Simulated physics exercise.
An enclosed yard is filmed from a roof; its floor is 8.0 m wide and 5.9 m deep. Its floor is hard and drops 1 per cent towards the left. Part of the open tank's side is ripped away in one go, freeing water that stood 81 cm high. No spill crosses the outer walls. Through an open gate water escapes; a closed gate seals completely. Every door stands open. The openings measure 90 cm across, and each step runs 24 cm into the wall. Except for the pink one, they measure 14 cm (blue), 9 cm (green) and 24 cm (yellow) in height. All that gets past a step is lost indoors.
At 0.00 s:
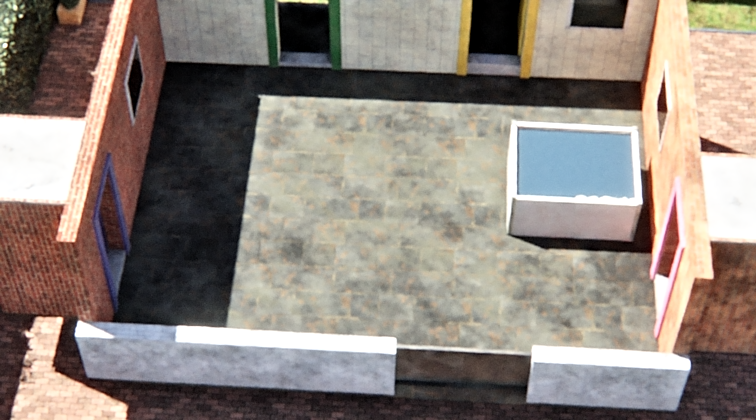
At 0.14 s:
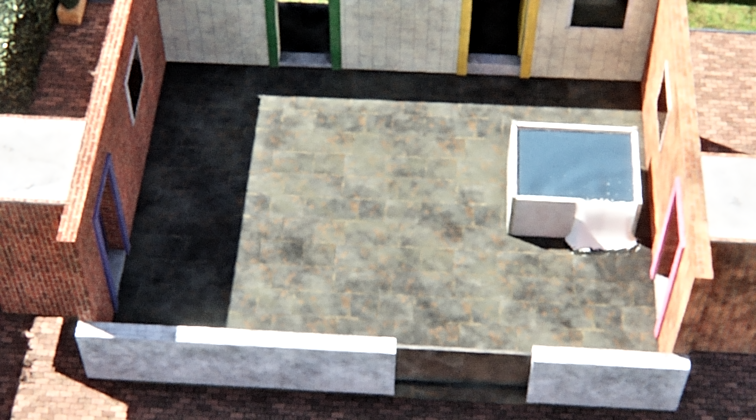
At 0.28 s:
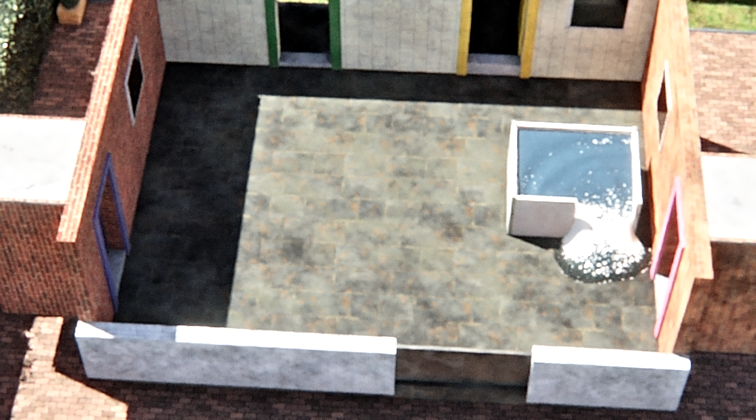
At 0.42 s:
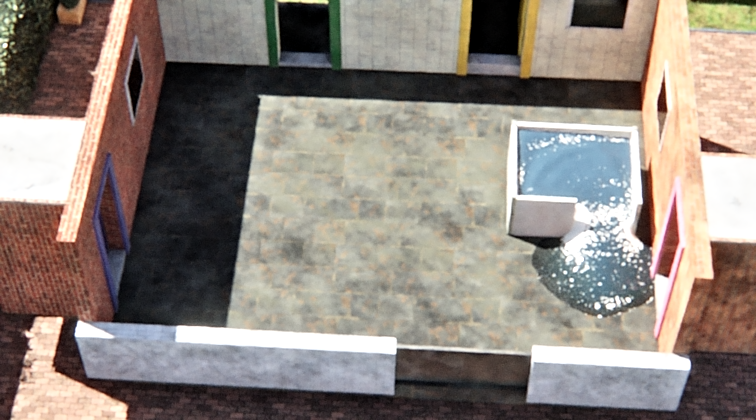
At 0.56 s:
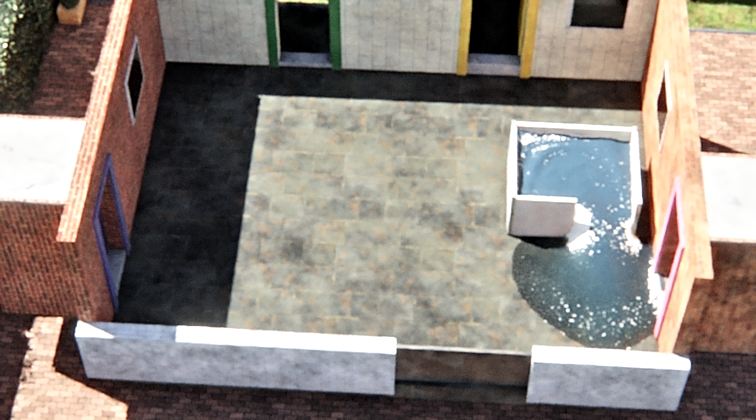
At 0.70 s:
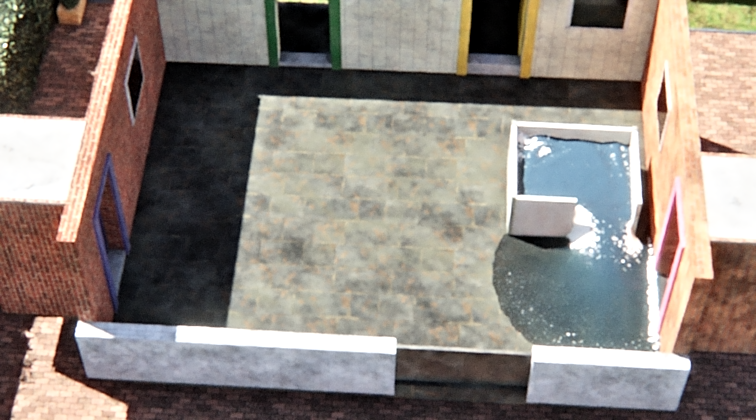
Water bursts from the front of a white-walled open tank, fans across the paving and spreads toward the low front wall and leftward, while the level in the tank drops somewhat and the camera stays still. The enclosed yard of grey-brown slabs is seen from a roof above. Brick walls flank it, with a blue-framed door left, pink right, and green and yellow ones behind.
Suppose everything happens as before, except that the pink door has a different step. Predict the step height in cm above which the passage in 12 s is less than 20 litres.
About 21 cm of height.
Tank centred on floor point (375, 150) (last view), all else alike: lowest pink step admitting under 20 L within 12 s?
Some 7.5 cm.
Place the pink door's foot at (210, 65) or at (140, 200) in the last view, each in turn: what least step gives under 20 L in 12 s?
About 11.0 cm for the first and 8.0 cm for the second.
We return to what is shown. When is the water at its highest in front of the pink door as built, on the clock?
Near 1.2 s.
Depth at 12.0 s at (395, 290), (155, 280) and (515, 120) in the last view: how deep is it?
The three readings, in order, are 2, 8 and 4 cm.
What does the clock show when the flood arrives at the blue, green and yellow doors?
Blue at 3.8 s, green at 7.5 s and yellow at 9.5 s.
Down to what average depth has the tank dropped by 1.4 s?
Roughly 46 cm.
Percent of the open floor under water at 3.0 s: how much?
30 %.
After 1.4 s water covers 15 % of the floor, deepest (56 cm) near (644, 372); 24 cm at the pink door, 11 litres in over its 17 cm step.
After 3.0 s water covers 30 % of the floor, deepest (28 cm) near (606, 380); 19 cm at the pink door, 30 litres in over its 17 cm step.
After 12.0 s water covers 85 % of the floor, deepest (11 cm) near (146, 164); 4 cm at the pink door, 36 litres in over its 17 cm step.
At the pink door as built, the water arrived by 0.6 s and peaked near 25 cm at 1.2 s.
With a step of 19 cm, 28 litres would have come in within the 12 s; with 25.5 cm, 5 litres. So under 20 litres takes about 21 cm.
